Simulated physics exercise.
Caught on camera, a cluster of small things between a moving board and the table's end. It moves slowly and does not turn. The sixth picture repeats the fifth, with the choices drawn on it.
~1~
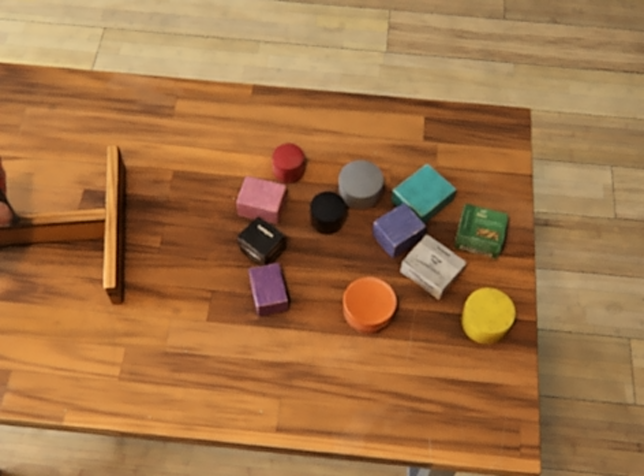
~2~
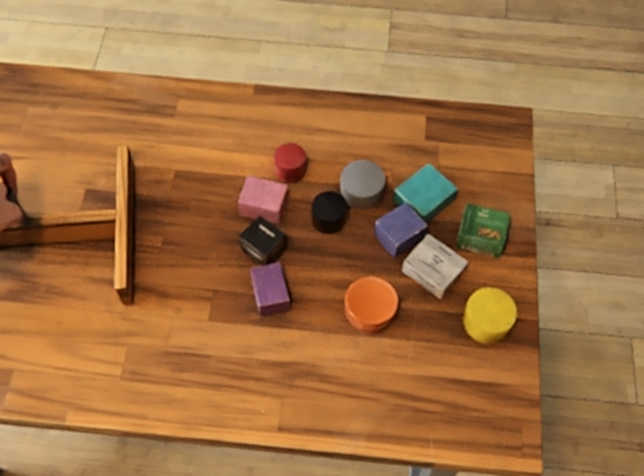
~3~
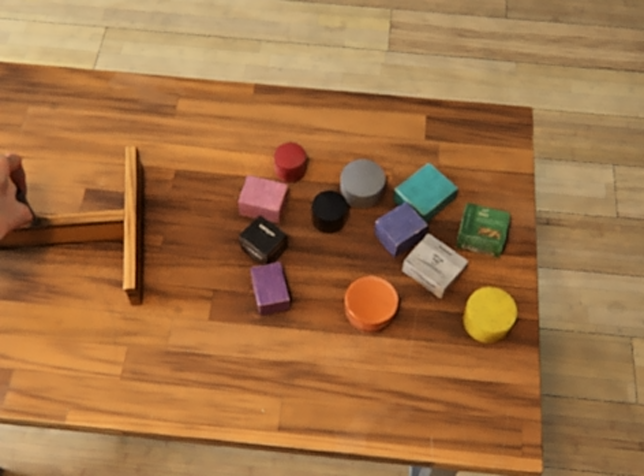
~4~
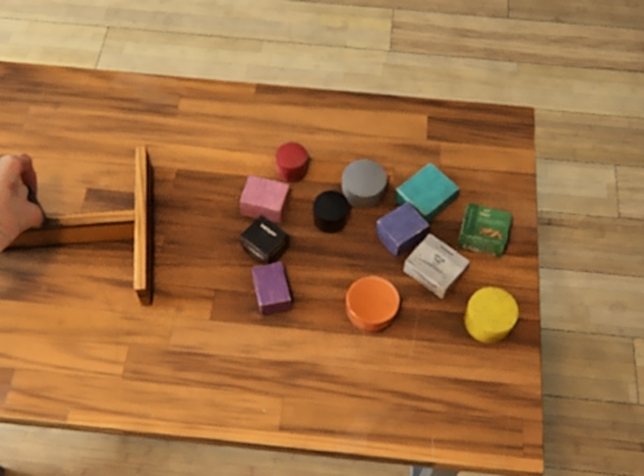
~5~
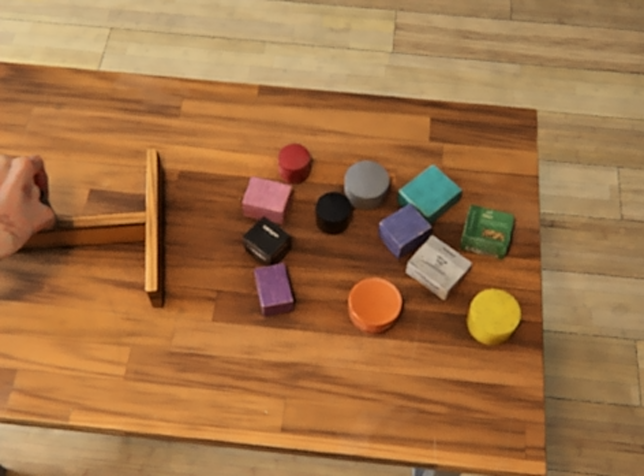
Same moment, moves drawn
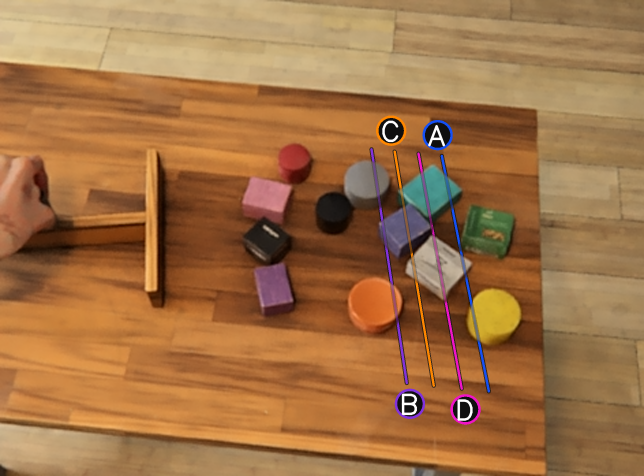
A hand on the left slowly pushed a T-shaped wooden board to the right across a wooden table, toward a cluster of small colorful blocks and round containers, which stayed in place, untouched.
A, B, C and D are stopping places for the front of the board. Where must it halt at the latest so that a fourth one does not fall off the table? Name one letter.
The farthest such stop is A.
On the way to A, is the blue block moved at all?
Yes.
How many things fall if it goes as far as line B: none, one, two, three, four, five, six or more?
In all, none.
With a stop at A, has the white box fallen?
Yes.
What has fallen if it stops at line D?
The yellow pot.
On the copy, A at (464, 265); B at (388, 257); C at (413, 260); D at (439, 262).
On A. First, board (262, 227); purple block (289, 292); pink block (287, 196).
Then, board (375, 238); yellow pot (497, 319); green packet (497, 232).
Finally, board (464, 246); white box over the edge; green packet over the edge; three fallen.
By contrast, B is within the limit but short; C is within the limit but short; D is within the limit but short.
